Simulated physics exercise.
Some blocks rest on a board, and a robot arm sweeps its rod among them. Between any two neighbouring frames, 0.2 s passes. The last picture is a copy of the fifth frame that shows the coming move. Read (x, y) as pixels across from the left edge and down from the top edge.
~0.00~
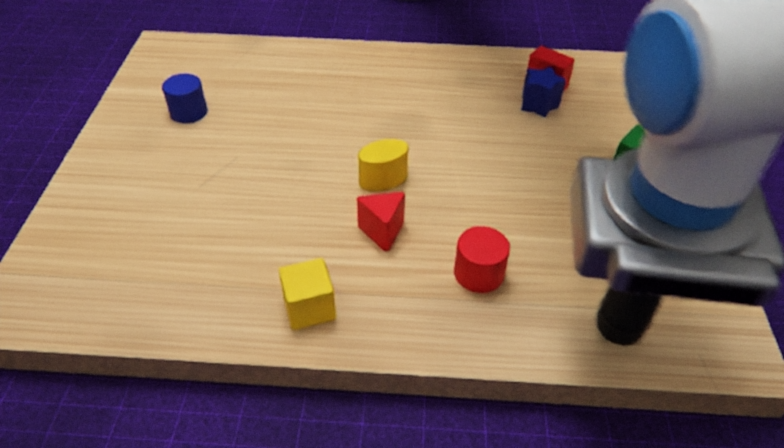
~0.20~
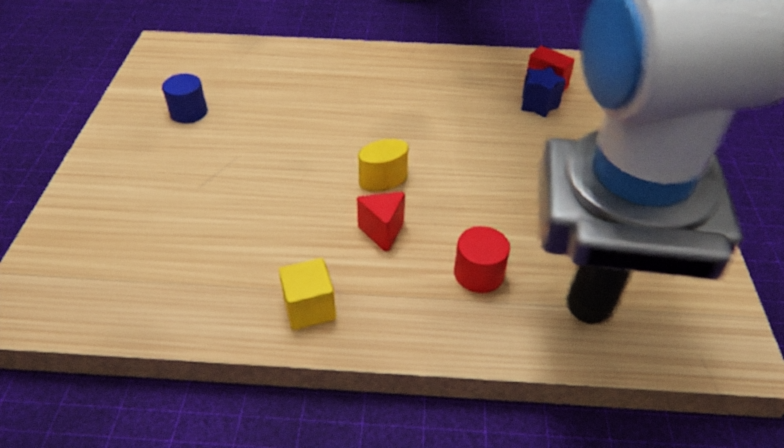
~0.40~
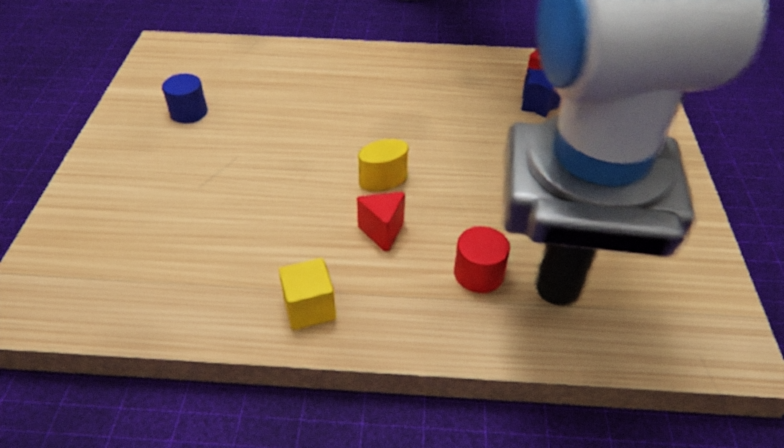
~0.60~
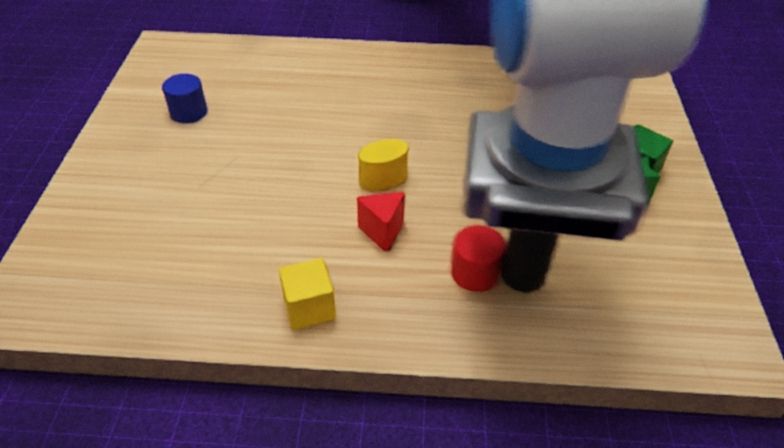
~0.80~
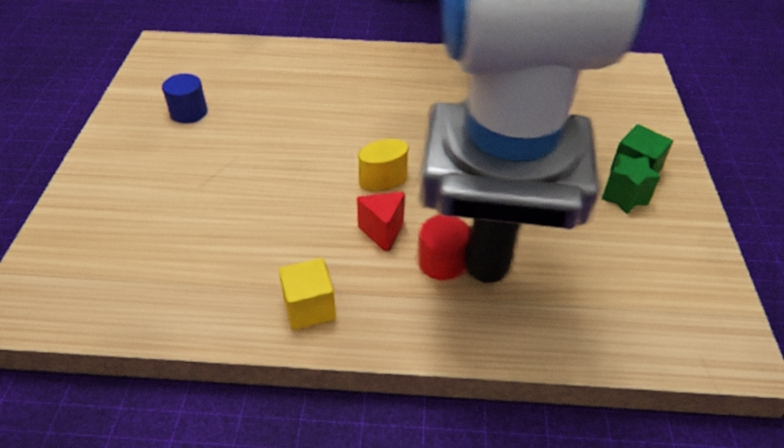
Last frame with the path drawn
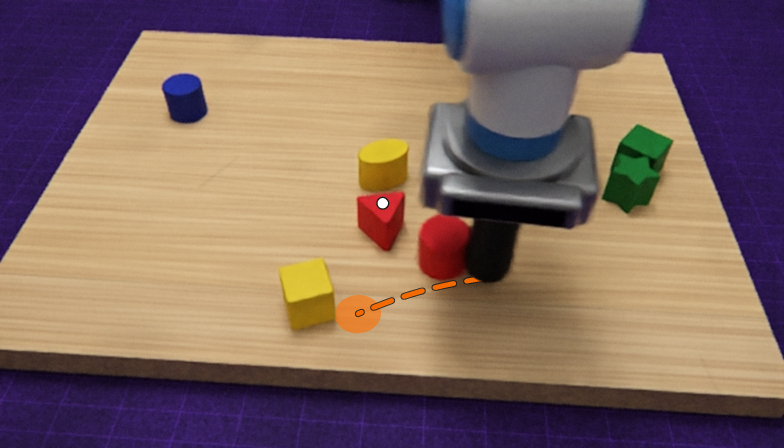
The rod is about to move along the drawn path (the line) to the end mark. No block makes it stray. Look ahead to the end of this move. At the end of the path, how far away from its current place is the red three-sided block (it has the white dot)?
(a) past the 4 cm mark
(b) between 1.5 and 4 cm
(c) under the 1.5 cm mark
The one that fits is c, under the 1.5 cm mark.
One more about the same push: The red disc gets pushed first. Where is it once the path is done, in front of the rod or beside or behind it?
The rod will have lost it.
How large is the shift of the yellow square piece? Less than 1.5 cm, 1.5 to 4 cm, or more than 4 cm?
Travels under 1.5 cm.
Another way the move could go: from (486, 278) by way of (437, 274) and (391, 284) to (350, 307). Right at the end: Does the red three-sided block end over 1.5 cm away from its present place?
Yes, it checks out.
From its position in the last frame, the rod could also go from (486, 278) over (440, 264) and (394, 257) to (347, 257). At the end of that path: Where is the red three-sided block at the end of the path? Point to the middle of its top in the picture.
I'd expect the centre of its top face to be at (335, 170).
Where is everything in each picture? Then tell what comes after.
The first frame shows lower end of the rod (619, 327), tops of blocks, yellow square piece (306, 279), red three-sided block (383, 203), red disc (484, 244).
The second frame shows rod (590, 306), blocks as before.
The third frame shows rod (558, 289), blocks as before.
The fourth frame shows rod (524, 276), red disc (480, 243).
The fifth frame shows rod (488, 267), yellow square piece (306, 279), red three-sided block (383, 203), red disc (445, 232).
The drawn path runs from (486, 278) through (421, 291) to (358, 314); the dot is on the red three-sided block.
The first path, step by step. One third of the way, rod (444, 275); red disc (416, 227).
Two thirds of the way, rod (400, 287); red disc (410, 227).
At the end, rod (358, 303); yellow square piece not moved; red three-sided block not moved; red disc (410, 227).
